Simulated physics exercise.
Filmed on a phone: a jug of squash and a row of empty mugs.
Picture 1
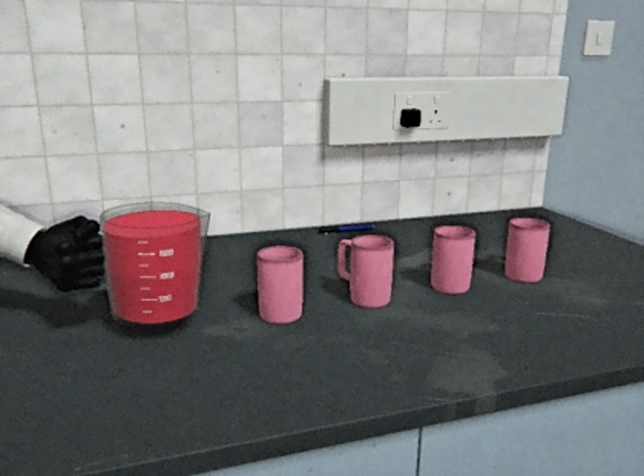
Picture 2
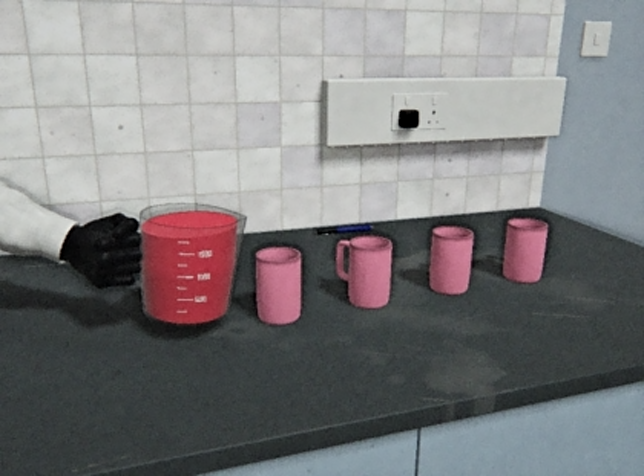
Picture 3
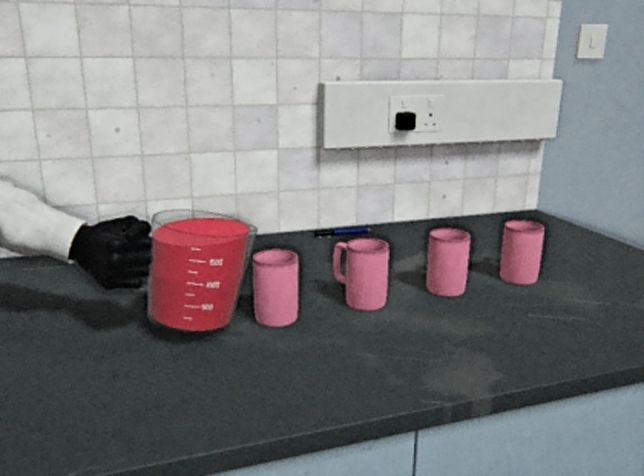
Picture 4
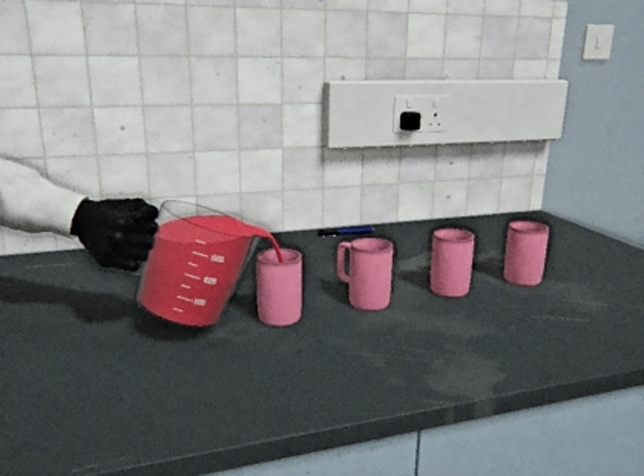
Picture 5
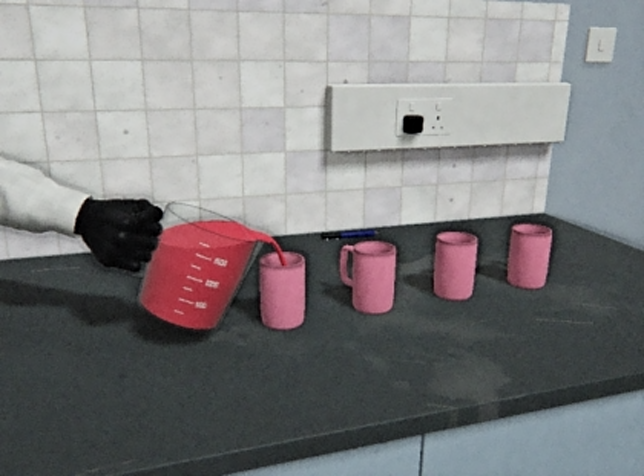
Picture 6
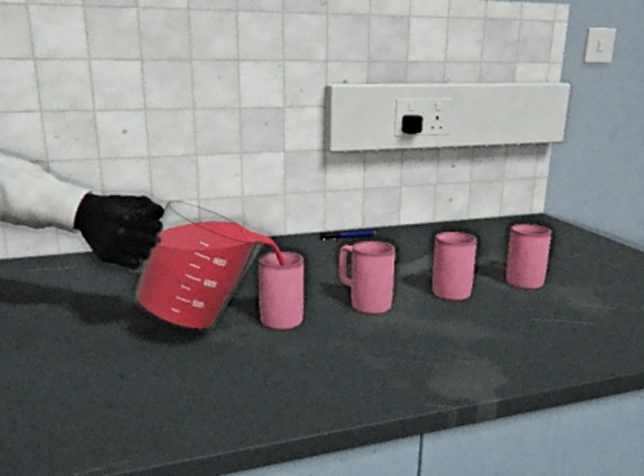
At first, a black-gloved hand holds a clear jug of red liquid at the left of a dark counter, beside a row of four pink mugs. The hand moves the jug right, close to the first mug, then tilts it, and a thin red stream runs from its lip into that mug.
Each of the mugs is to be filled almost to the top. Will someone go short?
The squash is enough.
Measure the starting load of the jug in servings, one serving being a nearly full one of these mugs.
It makes near 6.5.
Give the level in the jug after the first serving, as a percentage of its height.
Near 75 in a hundred.
Next, the first is about two thirds full.
After that, the first is done and the jug has nearly all of its load.
Finally, all four are full and about a third of the squash is over.
